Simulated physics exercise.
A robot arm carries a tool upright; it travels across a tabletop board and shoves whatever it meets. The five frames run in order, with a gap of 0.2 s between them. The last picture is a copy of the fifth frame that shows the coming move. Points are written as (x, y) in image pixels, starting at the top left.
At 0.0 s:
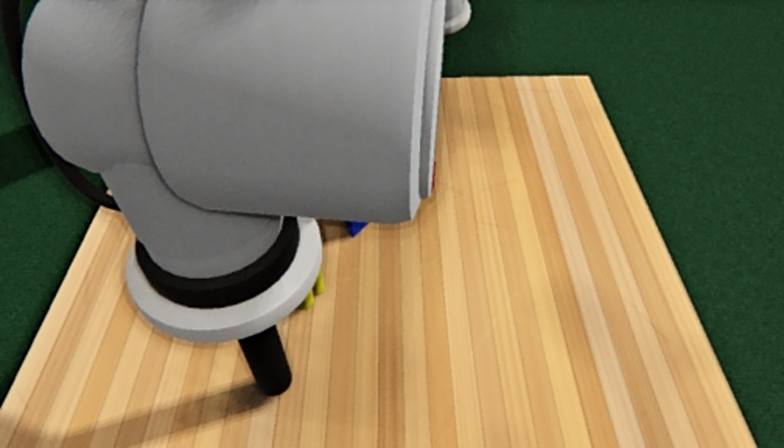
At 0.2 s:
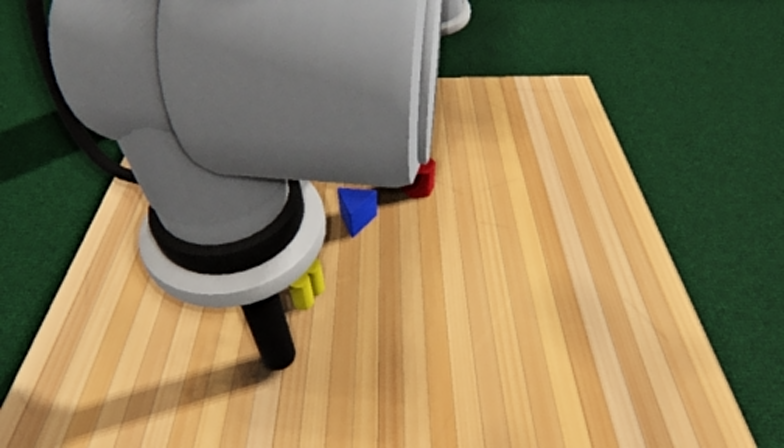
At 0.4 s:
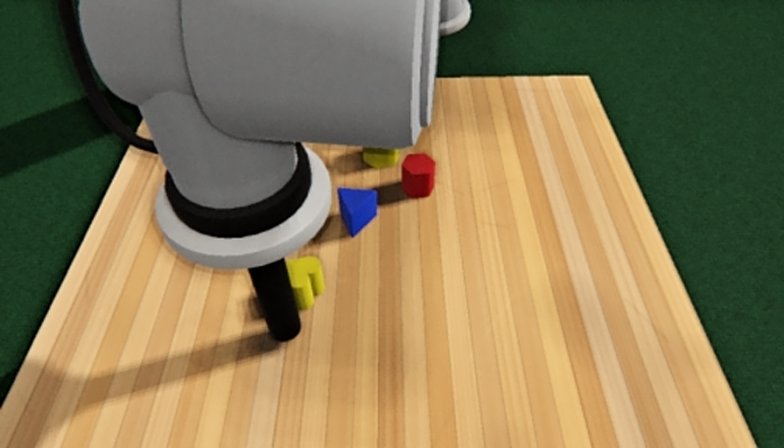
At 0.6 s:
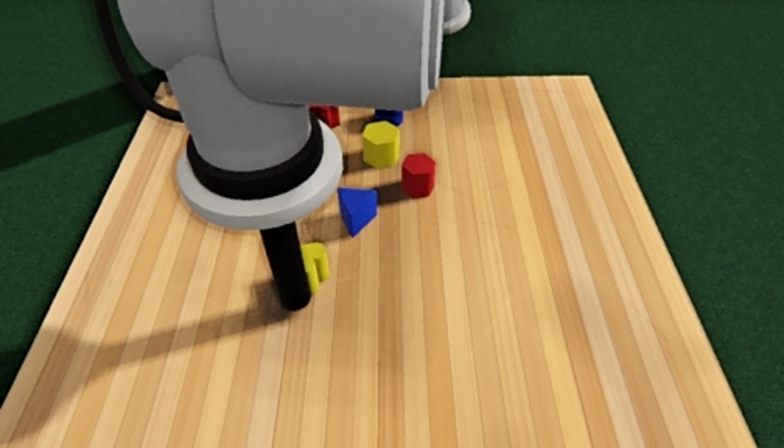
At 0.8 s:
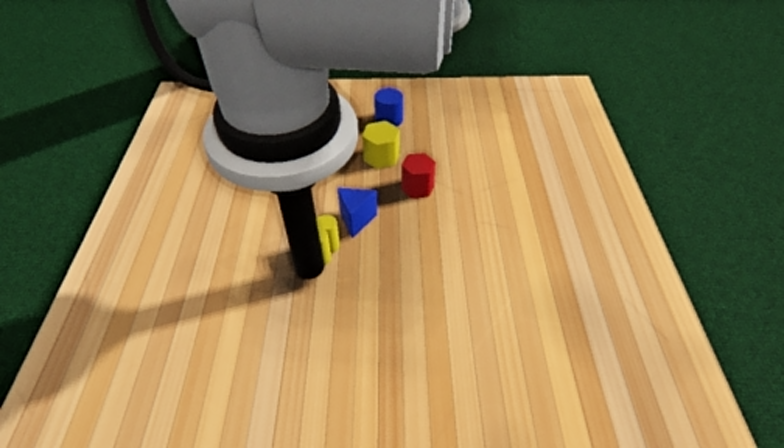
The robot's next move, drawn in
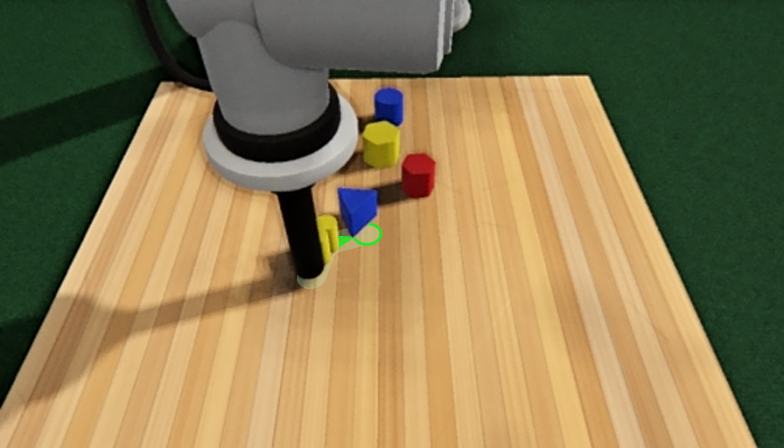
A grey robot arm with a black rod-shaped tool moves away over a striped wooden board on a dark green surface, seen from above at an angle by a still camera. As it withdraws, a blue triangular block, red and yellow hexagonal blocks and a blue cylinder come into view near the top. The rod slides up and slightly right, pushing a yellow heart-shaped block toward the blue triangular one.
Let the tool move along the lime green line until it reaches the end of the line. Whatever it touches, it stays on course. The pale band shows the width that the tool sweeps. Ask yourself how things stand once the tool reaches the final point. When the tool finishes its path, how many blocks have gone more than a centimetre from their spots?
Two blocks shift.
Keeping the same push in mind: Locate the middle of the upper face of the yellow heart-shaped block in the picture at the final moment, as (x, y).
The middle of the upper face of the yellow heart-shaped block will lie at about (332, 194) in the picture.
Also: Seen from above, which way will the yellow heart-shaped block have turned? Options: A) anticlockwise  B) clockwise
A
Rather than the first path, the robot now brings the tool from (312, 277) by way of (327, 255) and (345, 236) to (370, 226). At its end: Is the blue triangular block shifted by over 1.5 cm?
I believe so.
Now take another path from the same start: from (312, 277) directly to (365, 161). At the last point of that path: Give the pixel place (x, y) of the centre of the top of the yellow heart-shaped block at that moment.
So, by the moment the path ends, you'll find the top centre of the yellow heart-shaped block at (328, 156).
The drawn path runs from (312, 277) via (320, 254) and (341, 240), ending at (367, 234).
On the path given first. Halfway along, tool at (327, 236); yellow heart-shaped block at (329, 197), turned 20° anticlockwise; blue triangular block at (357, 195).
At the end, tool at (367, 225); yellow heart-shaped block at (332, 194), turned 45° anticlockwise; blue triangular block at (368, 188), turned 40° anticlockwise; red six-sided block not moved.
